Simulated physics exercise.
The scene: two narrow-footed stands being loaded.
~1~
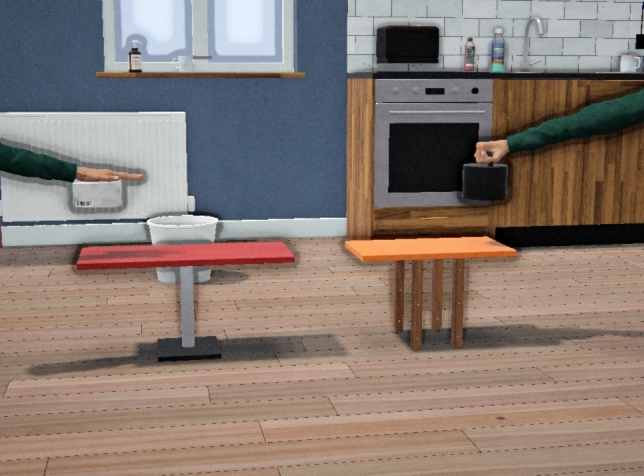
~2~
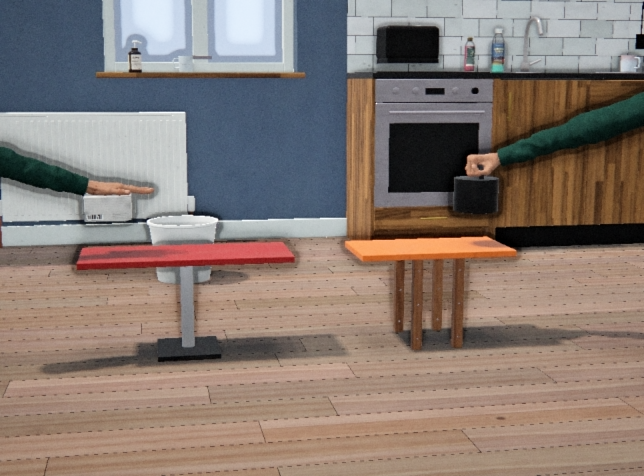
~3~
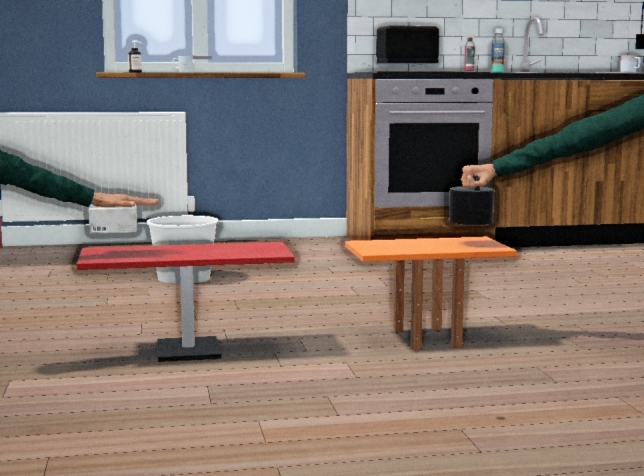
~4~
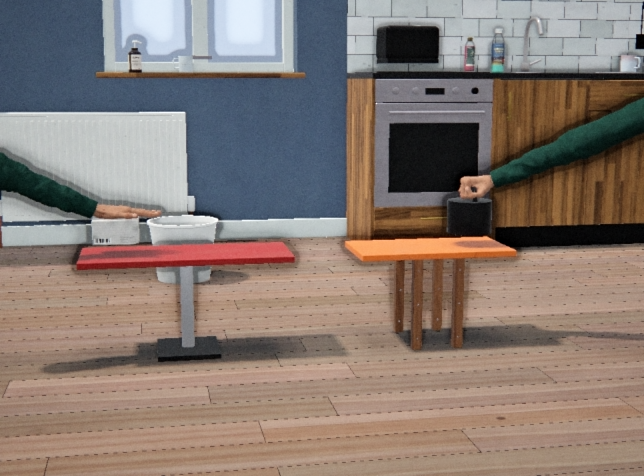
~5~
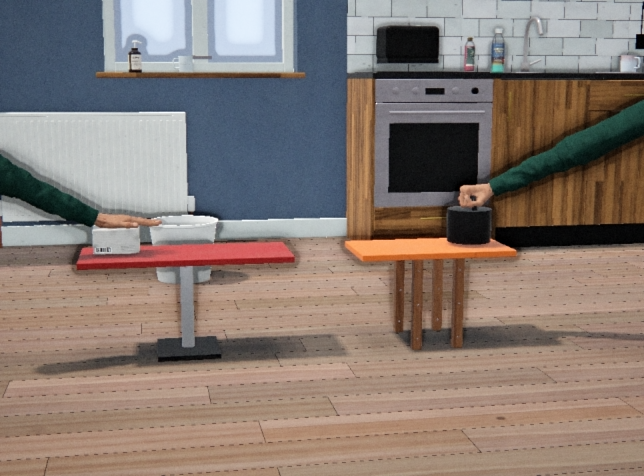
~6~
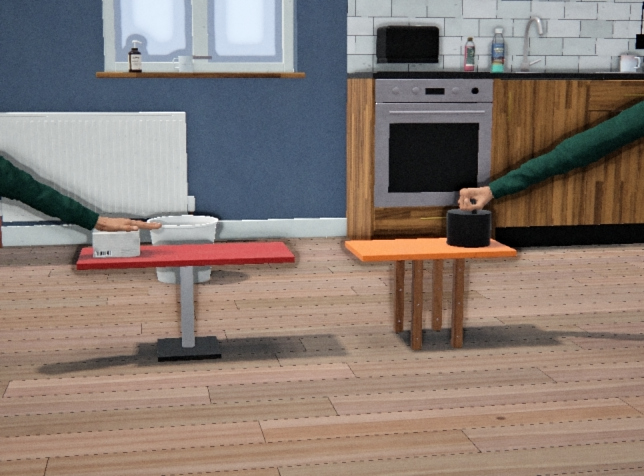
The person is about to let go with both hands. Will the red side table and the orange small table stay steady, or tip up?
Outcome: The red side table stays flat on its feet and the orange small table tips up.
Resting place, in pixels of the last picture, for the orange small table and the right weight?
First (506, 270), then (622, 314).
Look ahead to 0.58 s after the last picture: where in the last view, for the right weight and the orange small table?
The right weight at (519, 249), the orange small table at (475, 247).
Then, 0.58 s after the last picture, red side table at rest near (186, 255); orange small table tipped 30° from how it was near (475, 247).
At rest, the red side table keeps steady, near (186, 255); the orange small table goes over, near (506, 270).
